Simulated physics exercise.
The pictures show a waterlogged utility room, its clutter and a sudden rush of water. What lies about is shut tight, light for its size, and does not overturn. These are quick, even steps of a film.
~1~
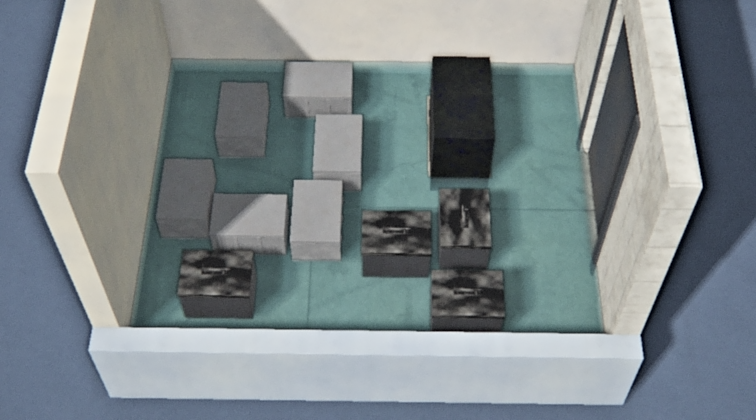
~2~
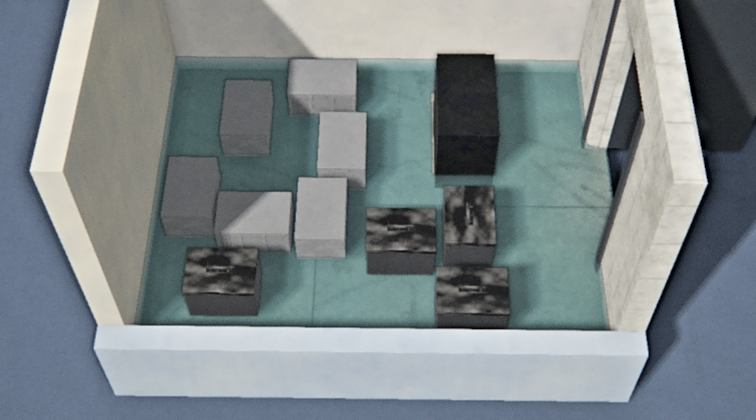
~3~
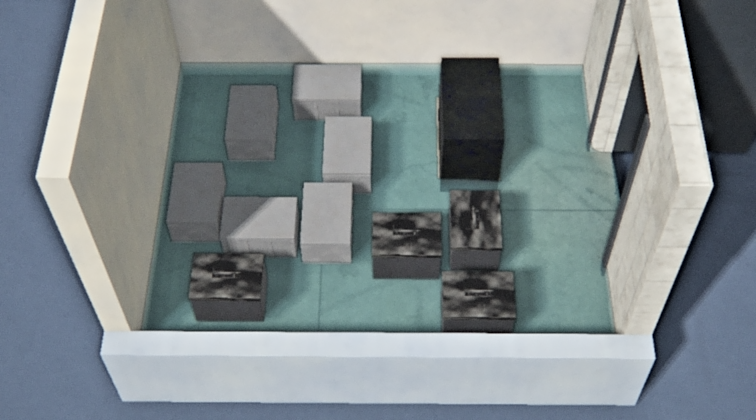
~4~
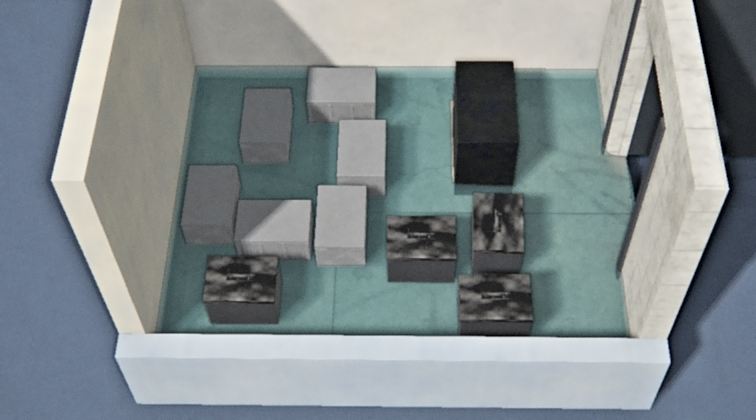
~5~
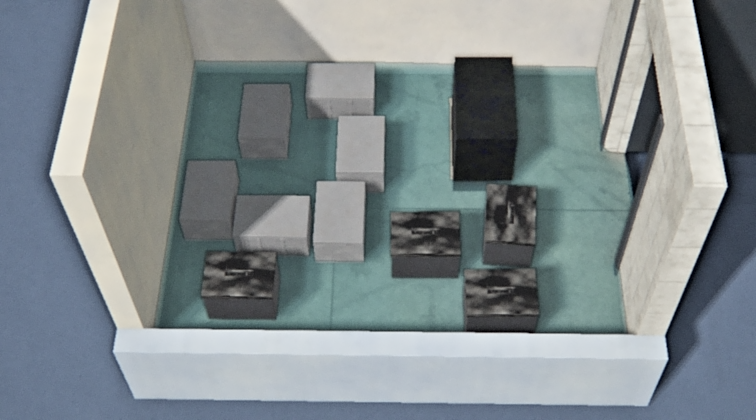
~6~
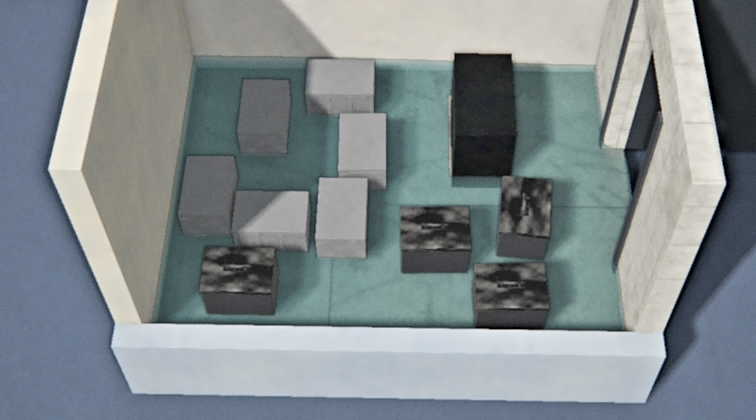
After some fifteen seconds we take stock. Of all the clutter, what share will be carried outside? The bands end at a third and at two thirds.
Share: Between one and two thirds.
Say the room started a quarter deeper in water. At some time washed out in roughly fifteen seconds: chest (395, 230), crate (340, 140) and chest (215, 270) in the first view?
As listed: Carried outside, yes, stays.
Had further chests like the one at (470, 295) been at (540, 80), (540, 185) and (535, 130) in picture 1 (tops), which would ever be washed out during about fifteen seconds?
In that order: Carried outside, washed out, carried outside.
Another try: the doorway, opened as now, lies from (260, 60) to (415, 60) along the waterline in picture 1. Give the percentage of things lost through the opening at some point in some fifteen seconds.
Some 80 per cent.
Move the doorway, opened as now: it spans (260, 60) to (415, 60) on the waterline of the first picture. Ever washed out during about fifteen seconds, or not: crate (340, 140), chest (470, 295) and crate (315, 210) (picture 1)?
One after the other: Gone, kept in, through.
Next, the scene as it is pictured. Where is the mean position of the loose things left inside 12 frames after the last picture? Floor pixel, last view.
At about (395, 214).
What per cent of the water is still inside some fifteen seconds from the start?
About 44 per cent.
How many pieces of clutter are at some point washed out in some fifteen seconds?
I count 5.
A moment on, 0 of 10 are out; 10 afloat.
Next, 2 of 10 are out; 8 afloat.
Later, 4 of 10 are out; 6 afloat.
In the end, 5 of 10 are out; 5 afloat.
